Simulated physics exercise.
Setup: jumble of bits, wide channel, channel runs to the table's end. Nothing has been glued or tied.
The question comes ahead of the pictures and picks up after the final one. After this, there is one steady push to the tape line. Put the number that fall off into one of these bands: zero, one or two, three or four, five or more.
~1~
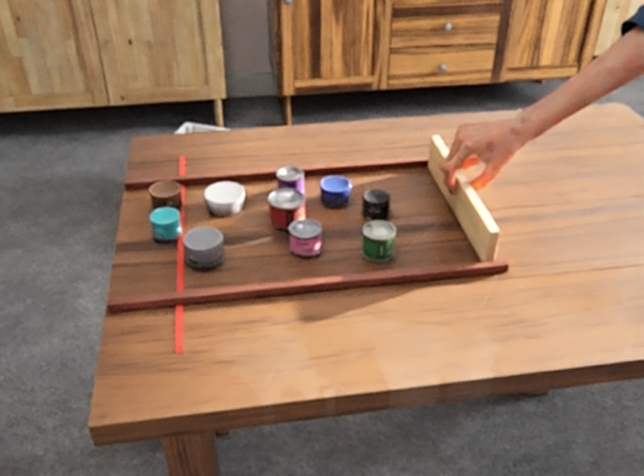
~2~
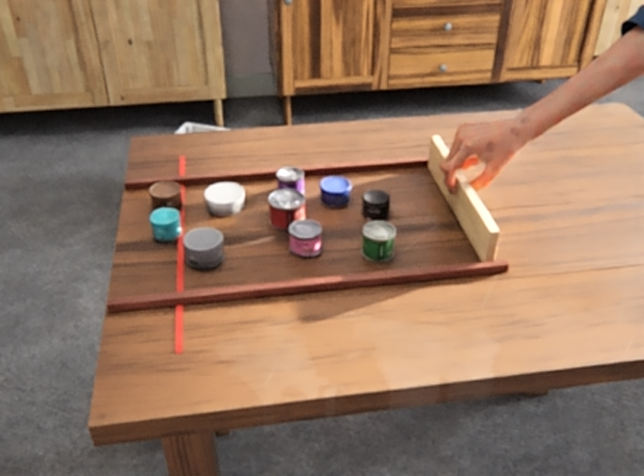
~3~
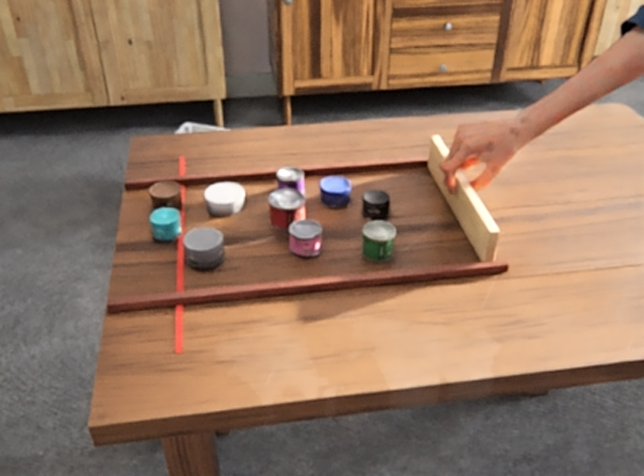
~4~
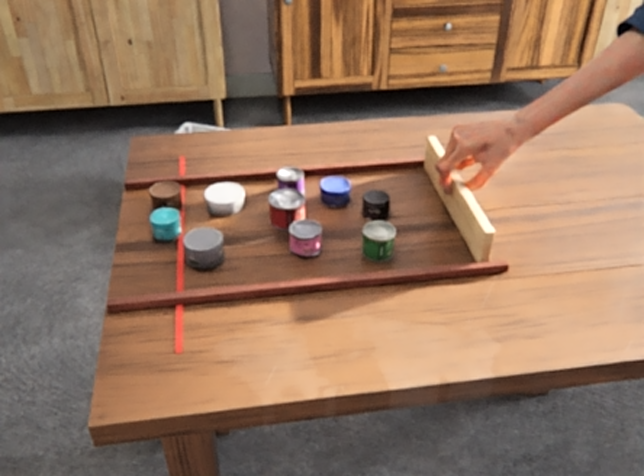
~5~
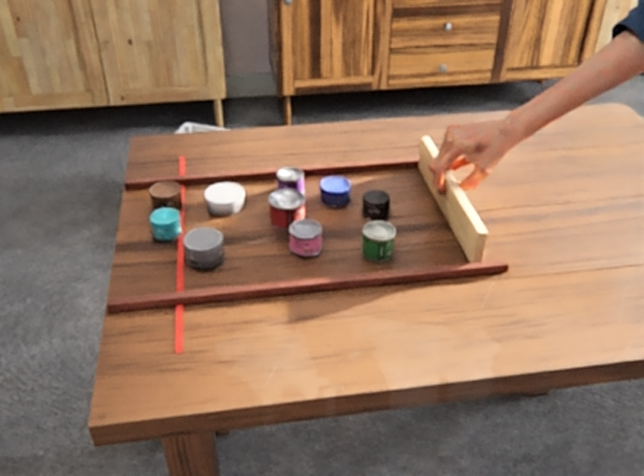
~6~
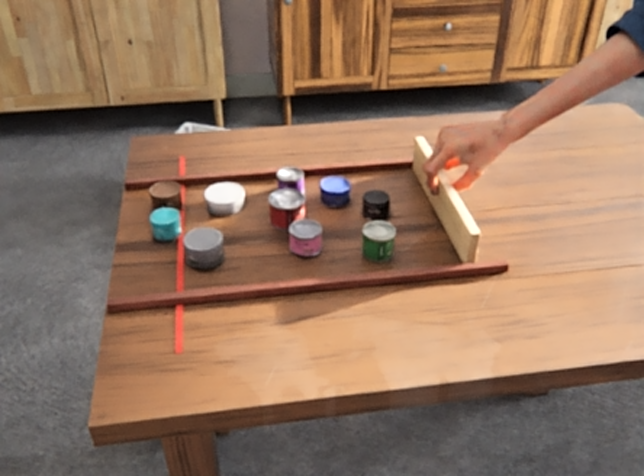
Drops: A single one or a pair.
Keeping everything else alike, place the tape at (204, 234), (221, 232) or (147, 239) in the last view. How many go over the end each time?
Floor tally per try: 0 / 0 / 5.
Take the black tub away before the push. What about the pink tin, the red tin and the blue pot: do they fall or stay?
Pink tin: Still there; red tin: Still there; blue pot: Still there.
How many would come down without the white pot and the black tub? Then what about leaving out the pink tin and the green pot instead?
Taking the two tries in turn, it comes to 0 and 2.
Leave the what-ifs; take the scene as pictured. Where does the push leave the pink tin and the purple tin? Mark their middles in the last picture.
The pink tin ends up near (163, 245), and the purple tin near (167, 190).
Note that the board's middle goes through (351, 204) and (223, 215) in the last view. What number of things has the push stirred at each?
First 3, after that 10.
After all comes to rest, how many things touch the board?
At rest, 5 are in contact.
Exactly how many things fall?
Result: A total of 2.
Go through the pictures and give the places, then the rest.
Brown tin (167, 198); turquoise tin (166, 225); grey pot (204, 248); board (459, 195); tape (181, 236), in the first picture.
Turquoise tin (166, 225); white pot (225, 200), in the second picture.
Grey pot (204, 248); green pot (378, 242), in the third picture.
Brown tin (167, 198); red tin (287, 210), in the fourth picture.
Turquoise tin (166, 225); blue pot (335, 192), in the fifth picture.
Brown tin (167, 198); turquoise tin (166, 225); grey pot (204, 248); board (442, 196); tape (181, 236), in the sixth picture.
A little later, none off yet; brown tin at rest near (167, 198); turquoise tin at rest near (166, 225); grey pot at rest near (204, 248).
When it is over, the number that fall off is one or two; down, turquoise tin and brown tin.
